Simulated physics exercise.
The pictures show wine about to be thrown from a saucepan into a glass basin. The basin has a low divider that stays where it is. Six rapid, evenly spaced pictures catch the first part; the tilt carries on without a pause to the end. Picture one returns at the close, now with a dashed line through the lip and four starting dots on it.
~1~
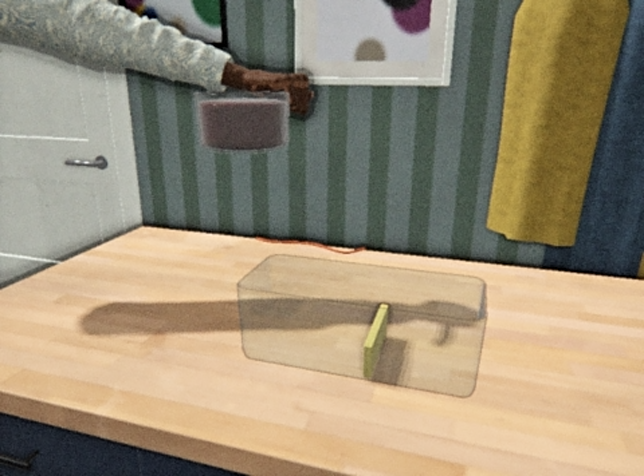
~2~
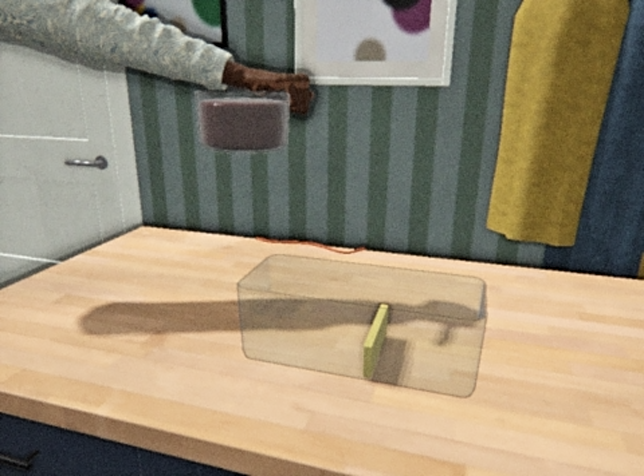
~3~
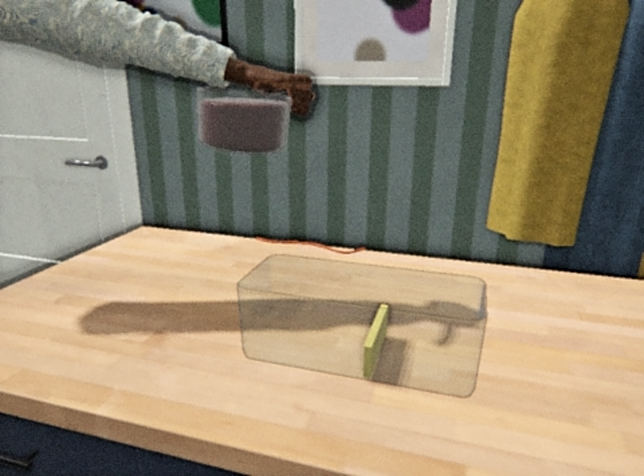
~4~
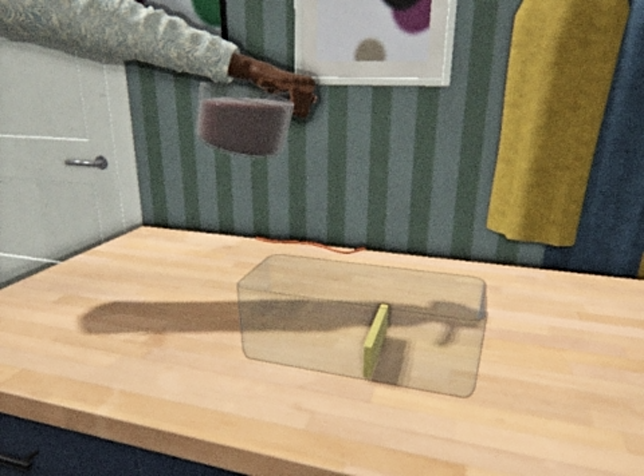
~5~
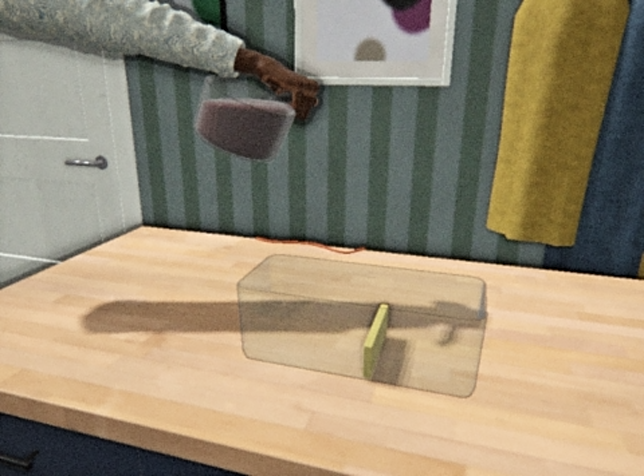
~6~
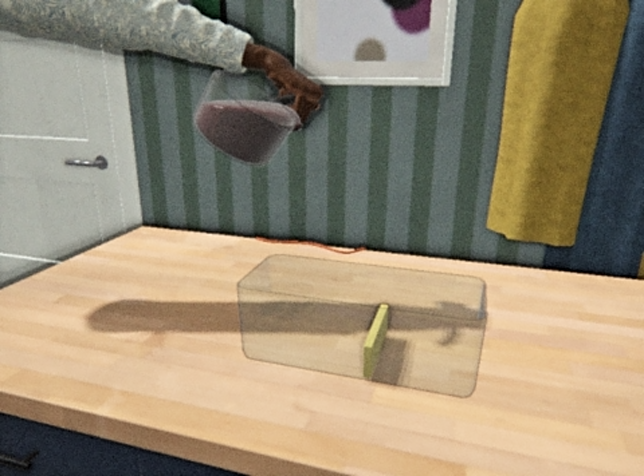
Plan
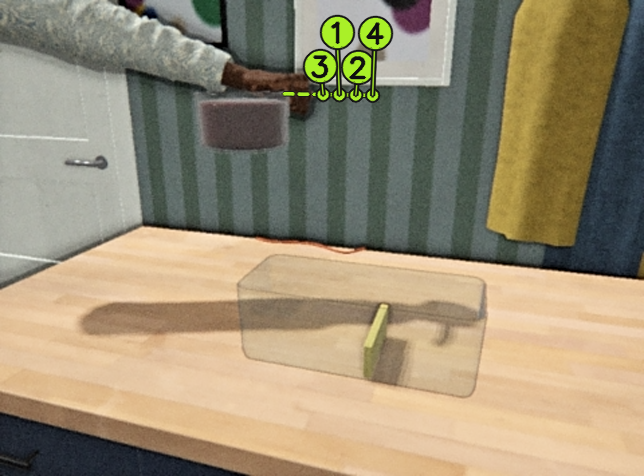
The video shows a hand holding a clear container of dark reddish liquid above a transparent basin with a small green divider on a wooden counter, then gradually tilting it to the right until the liquid reaches its lip.
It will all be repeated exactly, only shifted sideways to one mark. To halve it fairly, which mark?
The best spot is 3.
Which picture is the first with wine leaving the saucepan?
Picture 5.
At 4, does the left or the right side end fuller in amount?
More ends on the right.
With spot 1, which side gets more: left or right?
More ends on the right.
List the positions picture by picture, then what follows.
The first frame shows upright, lip at (284, 93); basin from (244, 354) to (475, 395); top of the wall at (377, 324); nothing has left yet.
The second frame shows upright, lip at (285, 95); nothing has left yet.
The third frame shows tipped about 6°, lip at (286, 99); nothing has left yet.
The fourth frame shows tipped about 14°, lip at (289, 105); nothing has left yet.
The fifth frame shows tipped about 23°, lip at (291, 114); wine is over the lip, down to (291, 114).
The sixth frame shows tipped about 35°, lip at (291, 125); wine is over the lip, down to (294, 130).
On the marked copy, 1 at (339, 94); 2 at (355, 95); 3 at (323, 94); 4 at (372, 95).
With 1, about 31 % ends left of the wall and 66 % right of it.
With 2, about 13 % ends left of the wall and 85 % right of it.
With 3, about 52 % ends left of the wall and 45 % right of it; 3 % is lost outside.
With 4, about 9 % ends left of the wall and 87 % right of it; 3 % is lost outside.
